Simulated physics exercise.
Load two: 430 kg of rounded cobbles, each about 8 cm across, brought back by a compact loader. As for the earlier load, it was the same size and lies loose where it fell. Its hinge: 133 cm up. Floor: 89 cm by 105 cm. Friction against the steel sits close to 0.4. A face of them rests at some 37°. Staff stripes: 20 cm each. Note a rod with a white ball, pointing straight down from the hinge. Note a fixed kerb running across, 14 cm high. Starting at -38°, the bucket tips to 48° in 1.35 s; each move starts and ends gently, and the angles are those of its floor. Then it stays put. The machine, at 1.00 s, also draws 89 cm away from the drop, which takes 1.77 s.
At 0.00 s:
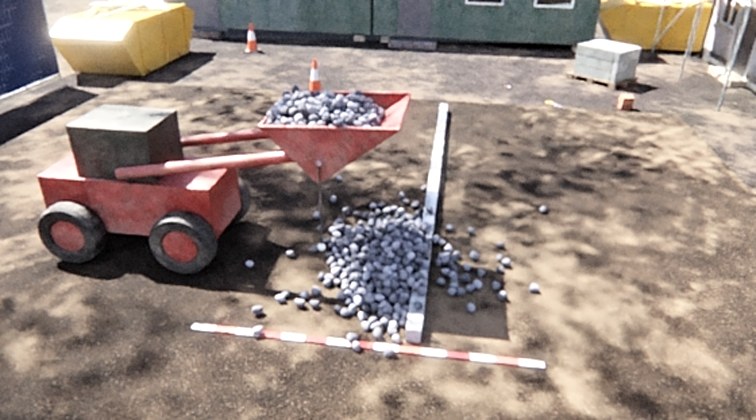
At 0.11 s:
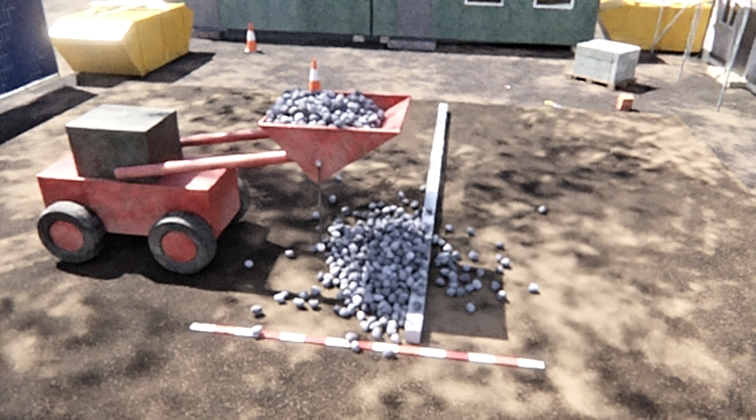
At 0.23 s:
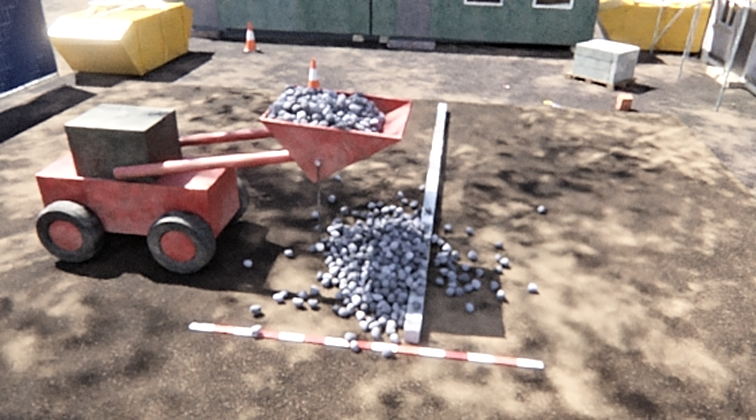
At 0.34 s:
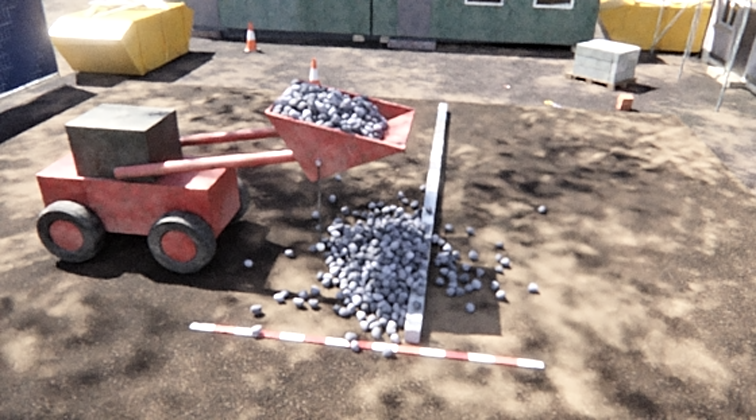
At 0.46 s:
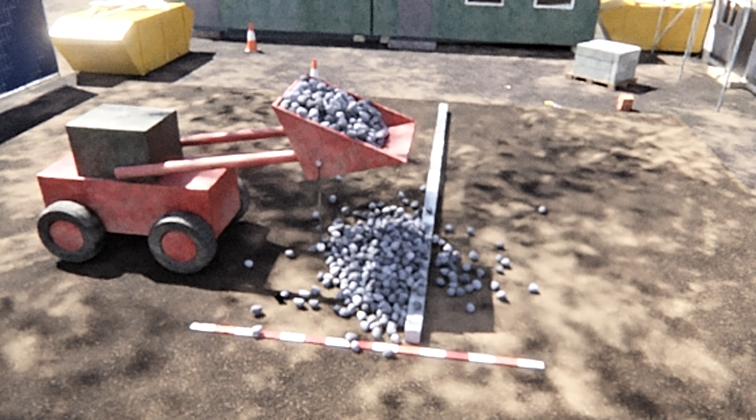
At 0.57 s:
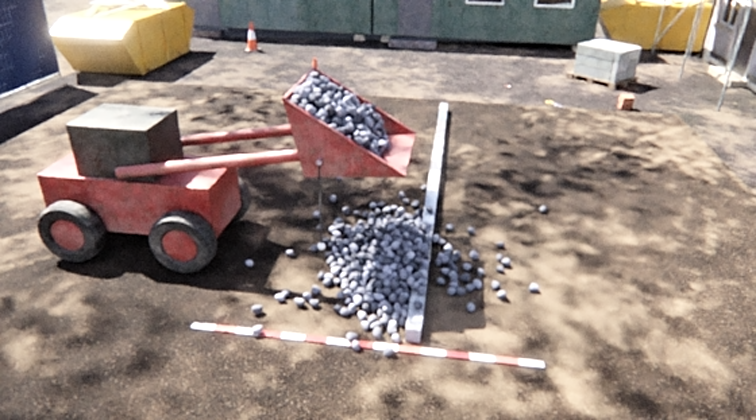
The clip shows a small red loader holding a raised bucket of grey stones above a loose pile beside a pale kerb; the bucket slowly tilts, its right-hand lip lowering and its left side rising, while the loader stays still.
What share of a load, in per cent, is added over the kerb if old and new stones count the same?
I would say 30 percent.
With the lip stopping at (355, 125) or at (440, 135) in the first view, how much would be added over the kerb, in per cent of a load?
Case one about 0 %, case two about 80 %.
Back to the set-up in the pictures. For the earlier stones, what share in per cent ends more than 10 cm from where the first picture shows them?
Some 15 percent, give or take.
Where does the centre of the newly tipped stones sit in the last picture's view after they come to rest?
The middle lies near (398, 249) in the last picture.
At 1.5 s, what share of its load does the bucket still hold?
Near 15 per cent of the load is held.
After 1.0 s the floor is at 34°; in per cent of one load, 95 in the bucket, 99 on this side of the kerb, 7 over the kerb; the foremost stones are at (511, 262).
After 1.5 s the floor is at 48°; in per cent of one load, 14 in the bucket, 168 on this side of the kerb, 19 over the kerb; the foremost stones are at (511, 262).
After 3.2 s the floor is at 48°; in per cent of one load, 0 in the bucket, 164 on this side of the kerb, 37 over the kerb; the foremost stones are at (560, 257).
After 5.8 s the floor is at 48°; in per cent of one load, 0 in the bucket, 164 on this side of the kerb, 37 over the kerb; the foremost stones are at (560, 257). Net gain over the kerb, 30.
